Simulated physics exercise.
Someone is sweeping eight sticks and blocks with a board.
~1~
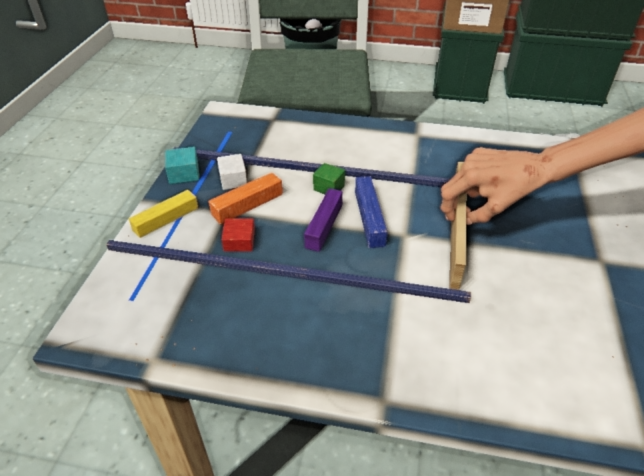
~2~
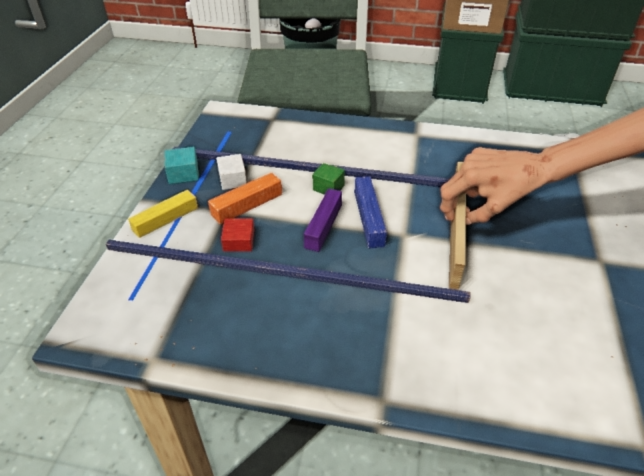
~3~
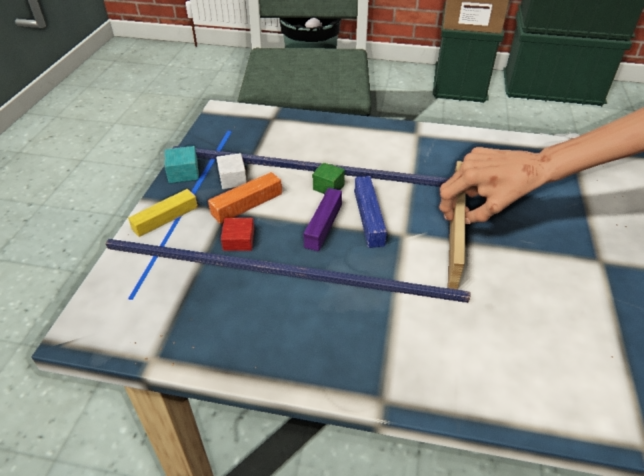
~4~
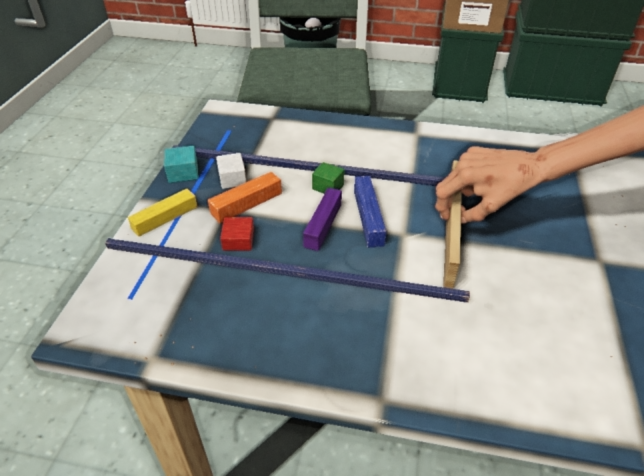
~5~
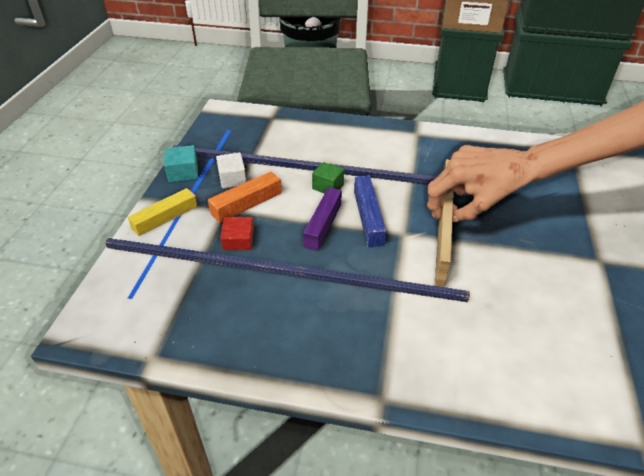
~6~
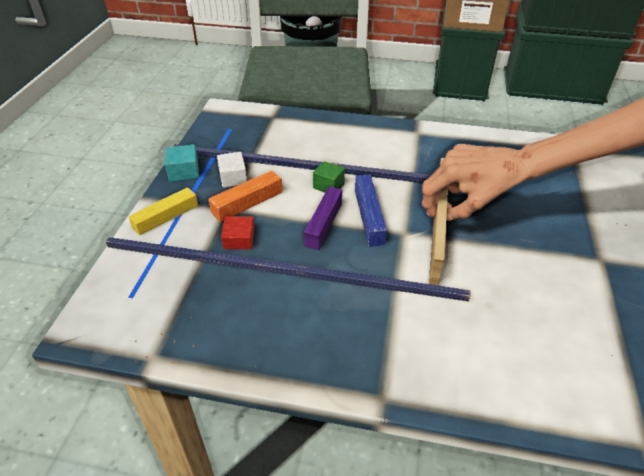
A hand reaching in from the right slides an upright wooden board slowly and slightly leftward across a blue-and-white checked table, seen from above at an angle in a tiled room with brick walls. Between two dark rods lie turquoise, white, yellow, orange, red, green, purple and blue pieces, left to right, with blue tape at left. The pieces stay still, and the camera holds steady.
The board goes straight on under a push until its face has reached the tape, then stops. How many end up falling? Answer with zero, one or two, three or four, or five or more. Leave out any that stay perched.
I would say three or four fall.
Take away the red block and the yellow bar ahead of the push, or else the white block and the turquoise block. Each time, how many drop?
The count is 2 in the first case and 1 in the second.
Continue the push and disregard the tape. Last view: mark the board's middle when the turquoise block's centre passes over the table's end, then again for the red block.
The middle sits near (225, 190) for the first and near (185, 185) for the other.
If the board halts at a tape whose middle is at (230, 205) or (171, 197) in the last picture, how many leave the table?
Down on the floor: 0 and 5.
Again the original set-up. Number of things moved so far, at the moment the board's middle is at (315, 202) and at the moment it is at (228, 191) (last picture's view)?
The first number is 3, the next one 8.
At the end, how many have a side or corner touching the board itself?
So the total is 1.
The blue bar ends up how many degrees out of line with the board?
About 0° out of line.
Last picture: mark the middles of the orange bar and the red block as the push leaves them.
First: About (153, 181); second: About (125, 219).
Early on, none off yet; turquoise block at rest near (182, 163); yellow bar at rest near (164, 211); white block at rest near (232, 170).
A while later, none off yet; turquoise block at rest near (182, 163); yellow bar at rest near (164, 211); white block travelled a little near (217, 165).
Finally, the number that fall off is three or four; lost, white block, yellow bar and turquoise block.
